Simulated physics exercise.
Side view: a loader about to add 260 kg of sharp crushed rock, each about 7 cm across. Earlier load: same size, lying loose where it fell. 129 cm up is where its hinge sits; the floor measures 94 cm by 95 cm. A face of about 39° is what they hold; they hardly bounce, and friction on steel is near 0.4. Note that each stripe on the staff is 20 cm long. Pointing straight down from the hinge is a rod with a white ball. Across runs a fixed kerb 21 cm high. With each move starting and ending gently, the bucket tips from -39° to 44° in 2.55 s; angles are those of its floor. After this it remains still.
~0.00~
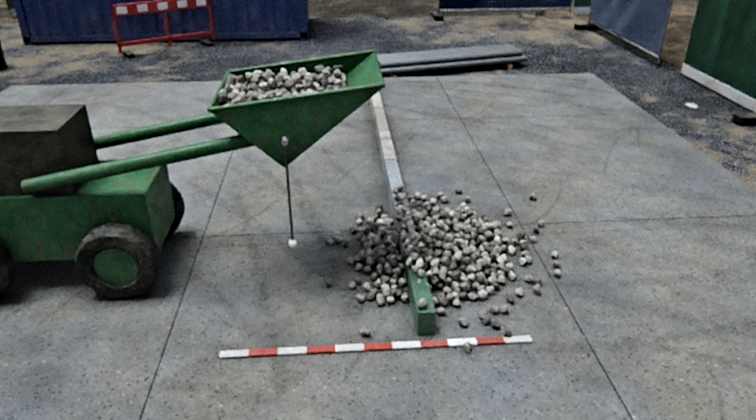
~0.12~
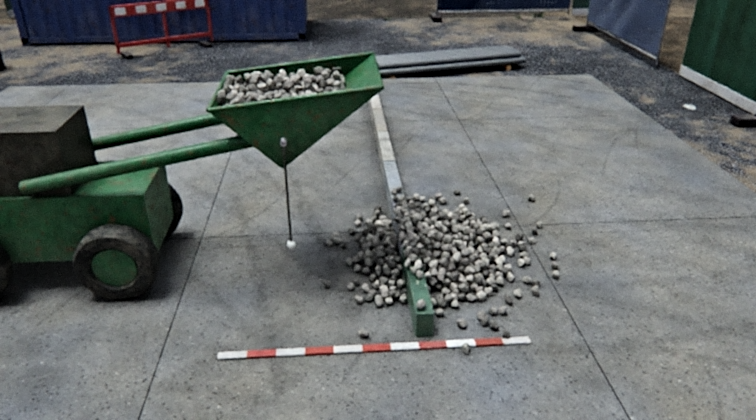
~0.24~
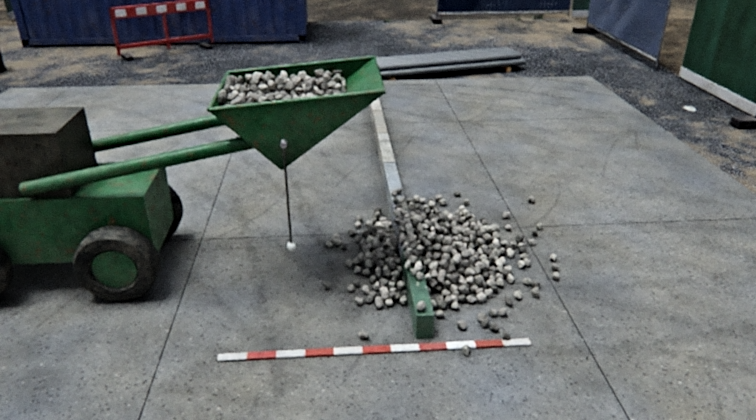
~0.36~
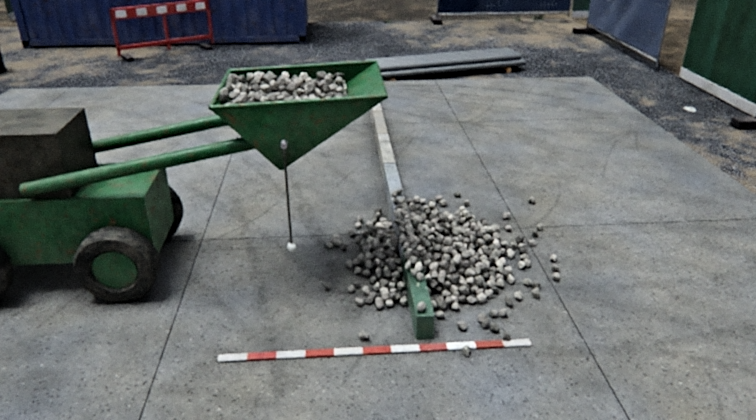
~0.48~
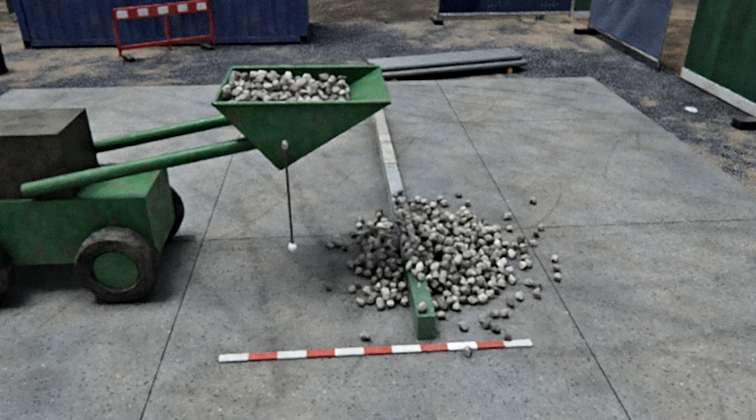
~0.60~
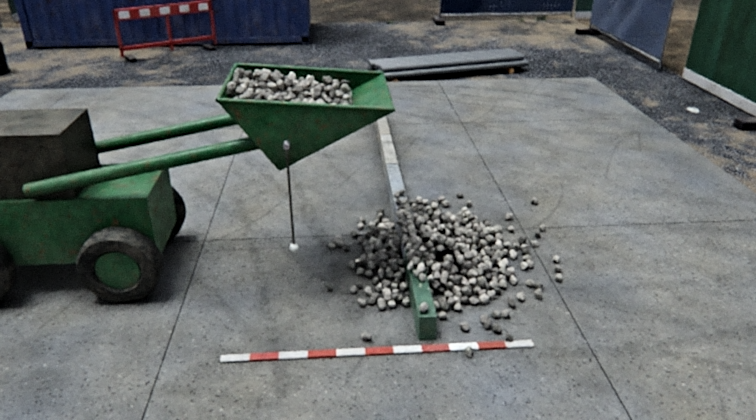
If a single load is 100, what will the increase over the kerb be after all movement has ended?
The increase will be around 15 per cent.
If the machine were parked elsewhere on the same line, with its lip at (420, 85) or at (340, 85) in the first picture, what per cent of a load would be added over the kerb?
Roughly 65 per cent, then 0 per cent.
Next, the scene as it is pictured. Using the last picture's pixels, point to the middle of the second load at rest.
Their centre ends up near (383, 245).
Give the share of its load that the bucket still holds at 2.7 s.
About 10 percent.
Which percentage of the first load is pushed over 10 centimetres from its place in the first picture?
Close to 0 in a hundred of them.
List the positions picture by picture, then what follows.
In the first frame, lip at (385, 85), floor tilted -39°, highest stones at (304, 75). The earlier load is highest near (405, 234), 26 cm above ground level, 26 % on this side of the kerb, 74 % over the kerb.
In the second frame, the bucket is at -38°, its lip at (384, 87); the top of the load is at (302, 76); the stones move at 0.0 m/s on average.
In the third frame, the bucket is at -37°, its lip at (385, 91); the top of the load is at (277, 79); the stones move at 0.1 m/s on average.
In the fourth frame, lip at (387, 96), floor tilted -34°, highest stones at (258, 80); the stones move at 0.1 m/s on average.
In the fifth frame, the bucket is at -31°, its lip at (391, 102); the top of the load is at (256, 78); the stones move at 0.1 m/s on average.
In the sixth frame, lip at (395, 110), floor tilted -27°, highest stones at (254, 77); the stones move at 0.1 m/s on average.
After 1.9 s the floor is at 31°; in per cent of one load, 98 in the bucket, 28 on this side of the kerb, 74 over the kerb; the foremost stones are at (541, 239).
After 2.7 s the floor is at 44°; in per cent of one load, 10 in the bucket, 107 on this side of the kerb, 83 over the kerb; the foremost stones are at (541, 239).
After 3.0 s the floor is at 44°; in per cent of one load, 0 in the bucket, 111 on this side of the kerb, 89 over the kerb; the foremost stones are at (541, 239).
After 5.5 s the floor is at 44°; in per cent of one load, 0 in the bucket, 111 on this side of the kerb, 89 over the kerb; the foremost stones are at (541, 239). Net gain over the kerb, 15.
